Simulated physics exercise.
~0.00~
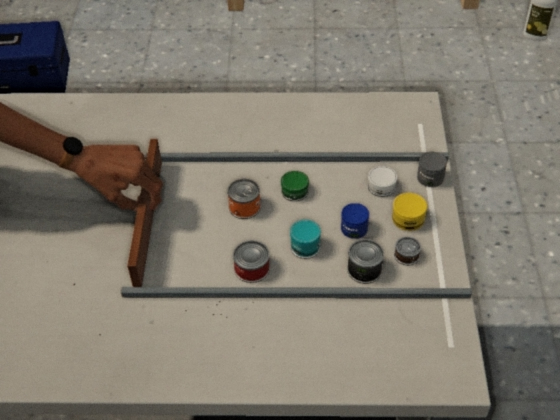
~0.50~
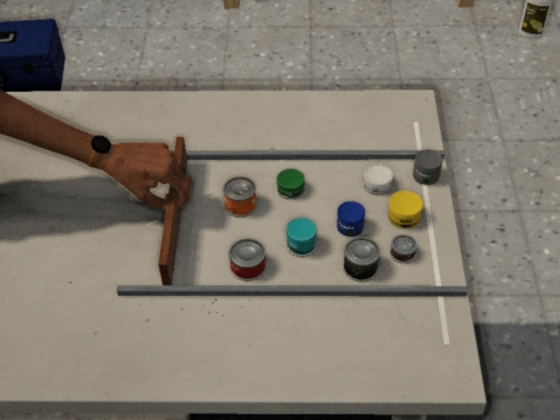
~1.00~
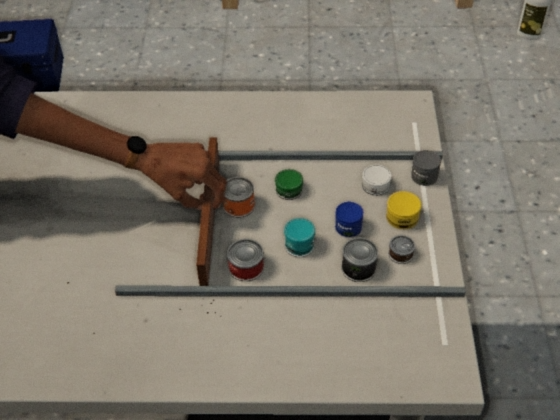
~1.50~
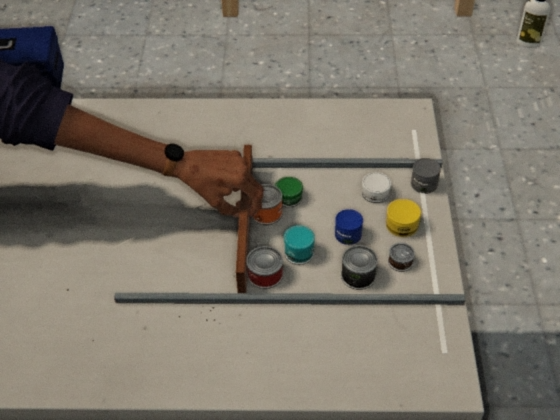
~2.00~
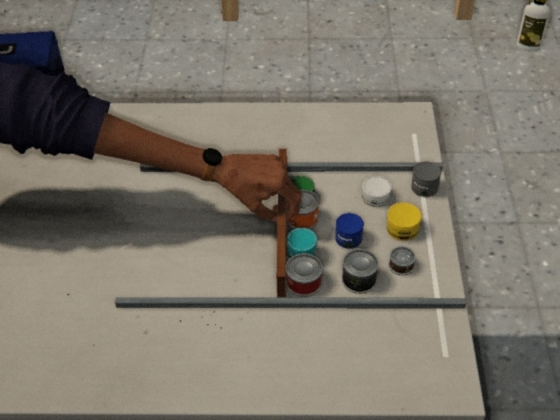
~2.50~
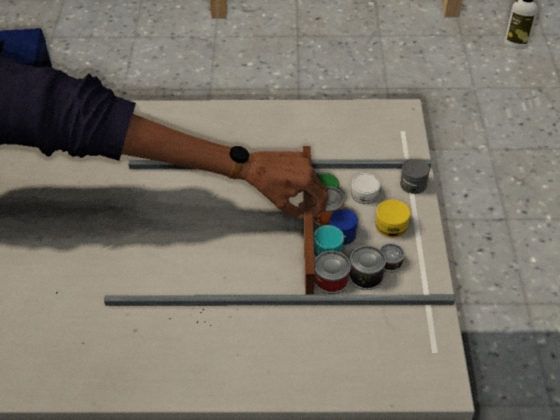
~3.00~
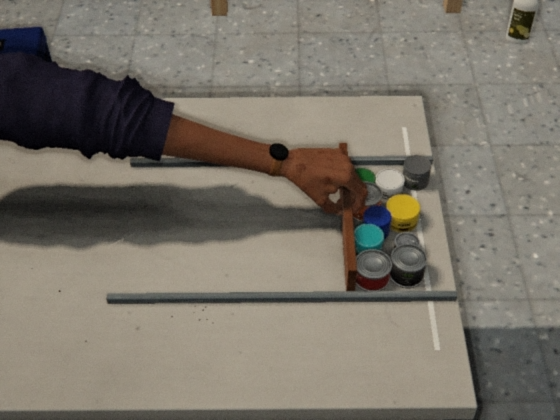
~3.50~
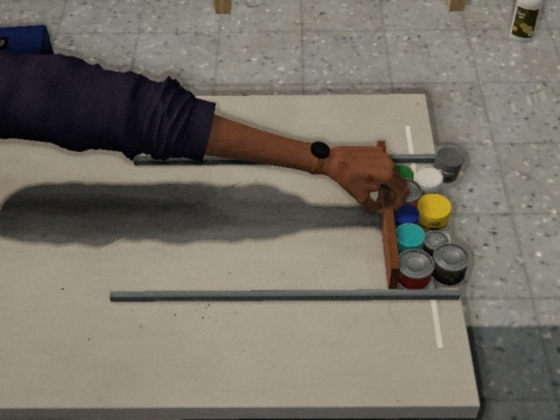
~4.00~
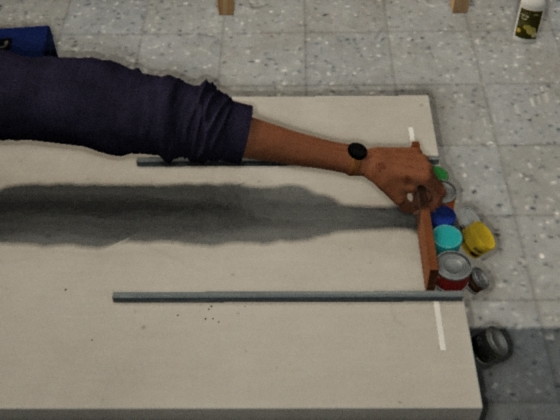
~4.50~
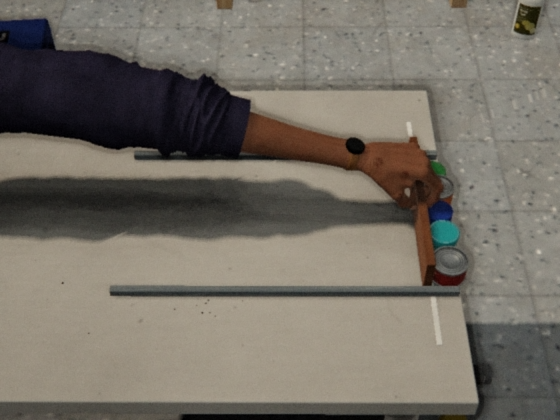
We see a hand slide an upright wooden board rightward between two rails, gathering small colourful pots and tins toward the table's right edge. Several tumble off, including the yellow and grey ones, and the board stops at the tape with a few pots still against it.
